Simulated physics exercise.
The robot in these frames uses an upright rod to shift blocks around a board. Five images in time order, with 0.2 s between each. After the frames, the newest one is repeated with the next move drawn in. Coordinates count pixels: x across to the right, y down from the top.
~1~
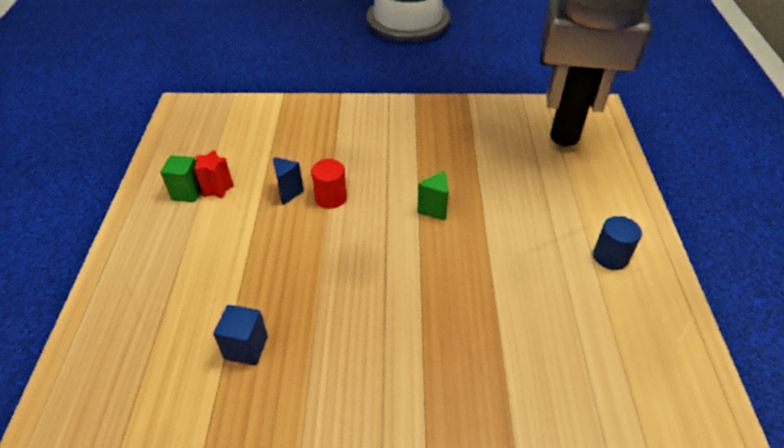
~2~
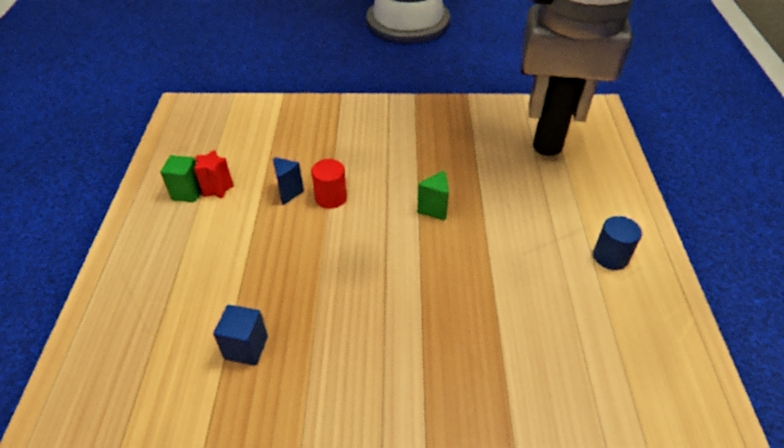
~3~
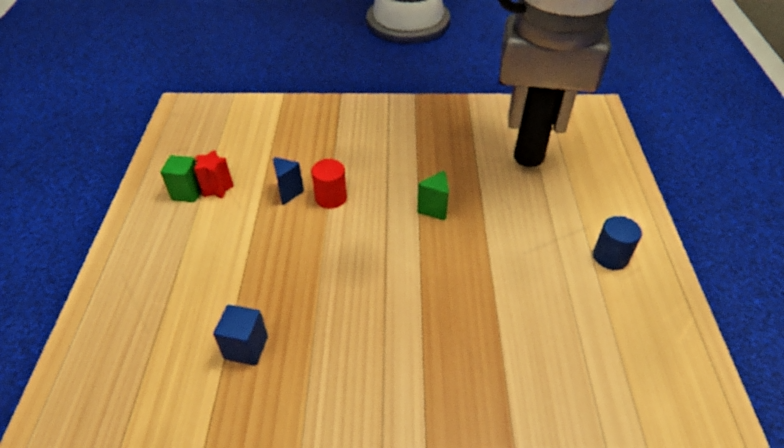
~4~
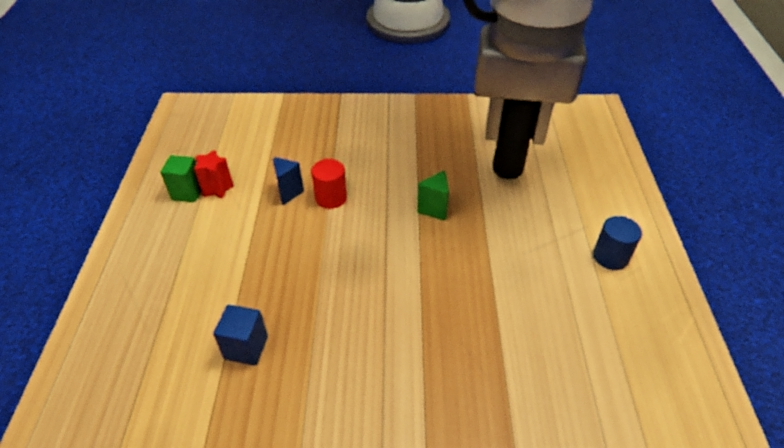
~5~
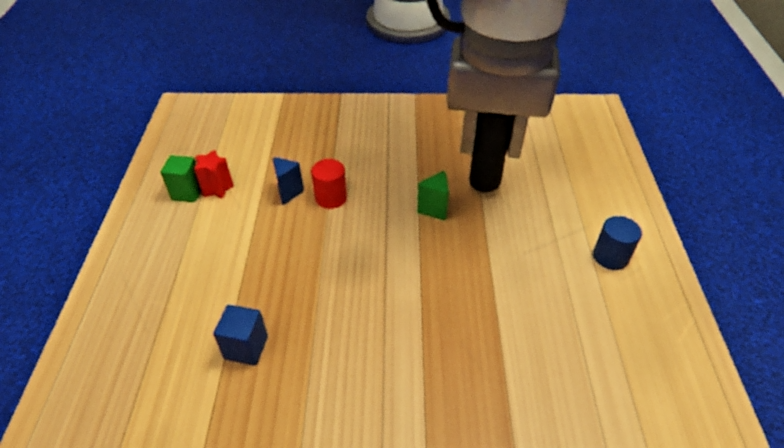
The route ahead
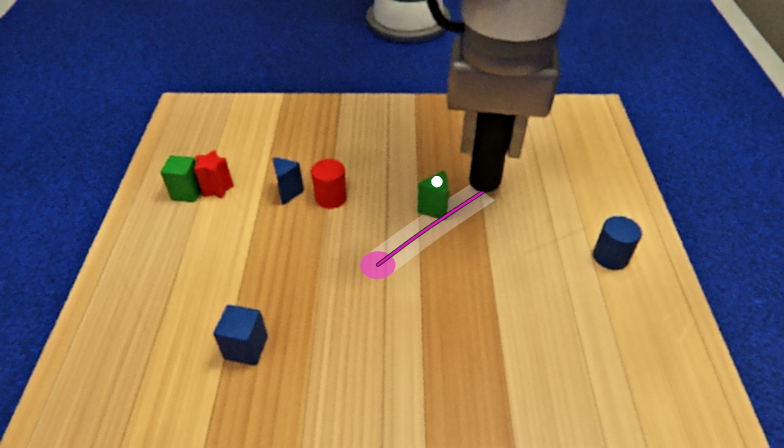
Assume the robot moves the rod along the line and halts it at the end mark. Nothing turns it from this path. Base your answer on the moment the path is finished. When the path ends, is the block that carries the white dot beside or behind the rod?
Going by the path, yes.
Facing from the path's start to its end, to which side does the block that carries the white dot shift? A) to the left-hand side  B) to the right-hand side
That would be B.
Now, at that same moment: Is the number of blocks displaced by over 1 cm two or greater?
Answer: No.
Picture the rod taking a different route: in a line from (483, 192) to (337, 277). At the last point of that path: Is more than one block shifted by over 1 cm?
Answer: No.
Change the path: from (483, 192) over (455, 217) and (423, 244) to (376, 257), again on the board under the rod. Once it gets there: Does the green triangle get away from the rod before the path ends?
My answer is yes.
Path on the board, straight from (483, 192) to (378, 265); the dot is on the green triangle.
On the path given first. One third of the way, rod at (449, 205); green triangle at (422, 187), turned 15° clockwise.
Two thirds of the way, rod at (415, 228); green triangle at (395, 195), turned 50° clockwise.
At the end, rod at (377, 255); green triangle at (395, 195), turned 50° clockwise.
